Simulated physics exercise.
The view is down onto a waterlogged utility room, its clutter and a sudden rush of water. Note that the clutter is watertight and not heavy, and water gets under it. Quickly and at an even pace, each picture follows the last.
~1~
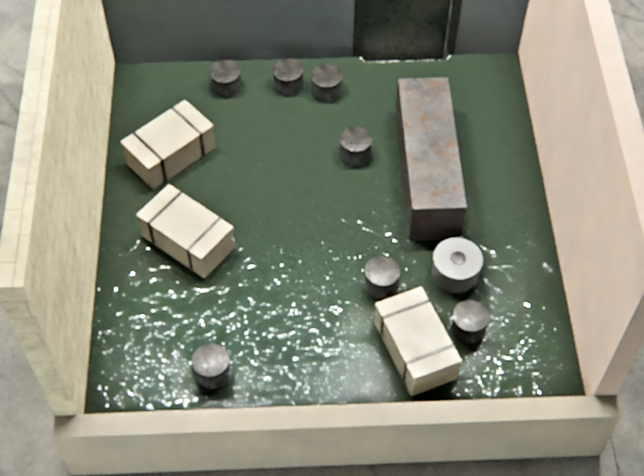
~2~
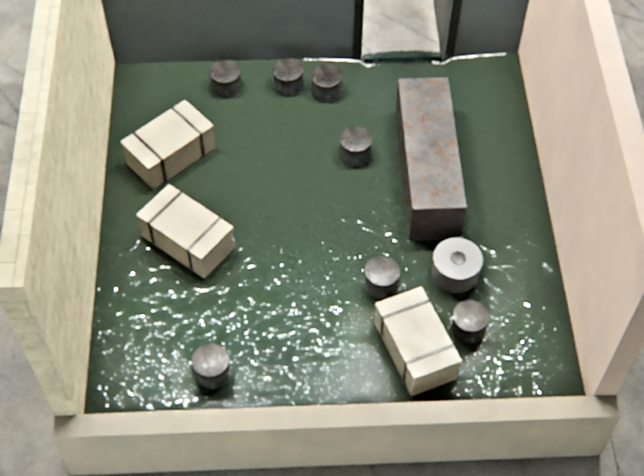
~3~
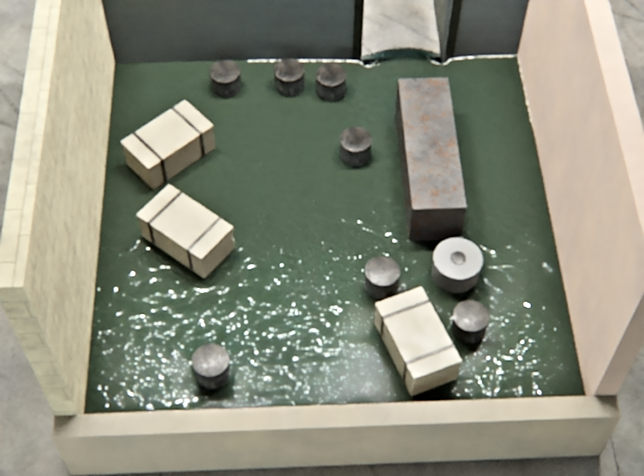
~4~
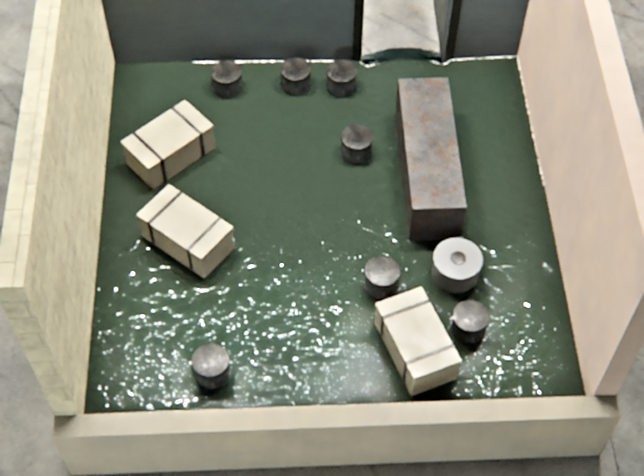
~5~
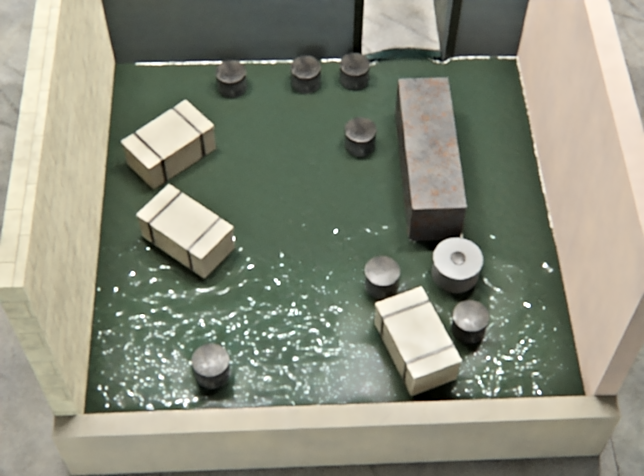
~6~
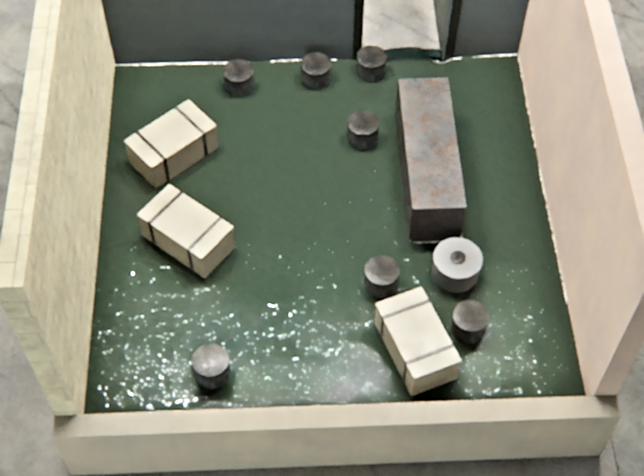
In a flooded utility room, water enters at the back and several pails drift right.
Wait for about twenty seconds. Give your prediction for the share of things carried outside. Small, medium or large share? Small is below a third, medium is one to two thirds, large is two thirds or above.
A medium share.
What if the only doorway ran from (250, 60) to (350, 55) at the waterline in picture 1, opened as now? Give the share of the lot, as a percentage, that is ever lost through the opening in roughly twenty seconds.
Share: Near 60 %.
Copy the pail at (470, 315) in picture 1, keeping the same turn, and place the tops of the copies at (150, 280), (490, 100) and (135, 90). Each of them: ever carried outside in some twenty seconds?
Per object, in the order given: Never exits / exits at some point / never exits.
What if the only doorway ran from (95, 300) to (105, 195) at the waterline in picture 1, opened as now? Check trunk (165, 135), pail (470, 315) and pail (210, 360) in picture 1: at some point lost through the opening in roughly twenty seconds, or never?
The first makes it out, the second doesn't get out, the last makes it out.
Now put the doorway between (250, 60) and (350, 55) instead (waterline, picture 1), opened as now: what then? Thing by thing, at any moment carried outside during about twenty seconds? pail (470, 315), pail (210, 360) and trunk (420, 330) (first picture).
Outcome by item: Retained / retained / retained.
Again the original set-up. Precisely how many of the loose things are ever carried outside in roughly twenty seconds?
Count: 5.
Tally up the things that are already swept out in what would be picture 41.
By that point the tally is 5.
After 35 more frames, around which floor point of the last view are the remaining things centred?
Mean floor position: Approx. (368, 228) px, last view.
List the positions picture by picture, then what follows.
A pail at (327, 76), afloat; a pail at (288, 69) floats; 0 of 11 have shifted, in the first picture.
A pail at (327, 76) floats; a pail at (288, 69) floats; 0 of 11 have shifted, in the second picture.
A pail at (331, 74), afloat, close to its start; a pail at (289, 70) floats; 1 of 11 have shifted, in the third picture.
A pail at (342, 71) floats, close to its start; a pail at (296, 69) floats, close to its start; 3 of 11 have shifted, in the fourth picture.
A pail at (355, 64), afloat, a stride from its start; a pail at (306, 67), afloat, close to its start; 4 of 11 have shifted, in the fifth picture.
A pail at (372, 56), afloat, a stride from its start; a pail at (316, 64) floats, a stride from its start; 4 of 11 have shifted, in the sixth picture.
A moment on, 2 of 11 are out; 9 afloat.
Next, 4 of 11 are out; 7 afloat.
Later, 5 of 11 are out; 6 afloat.
In the end, 5 of 11 are out; 6 afloat.
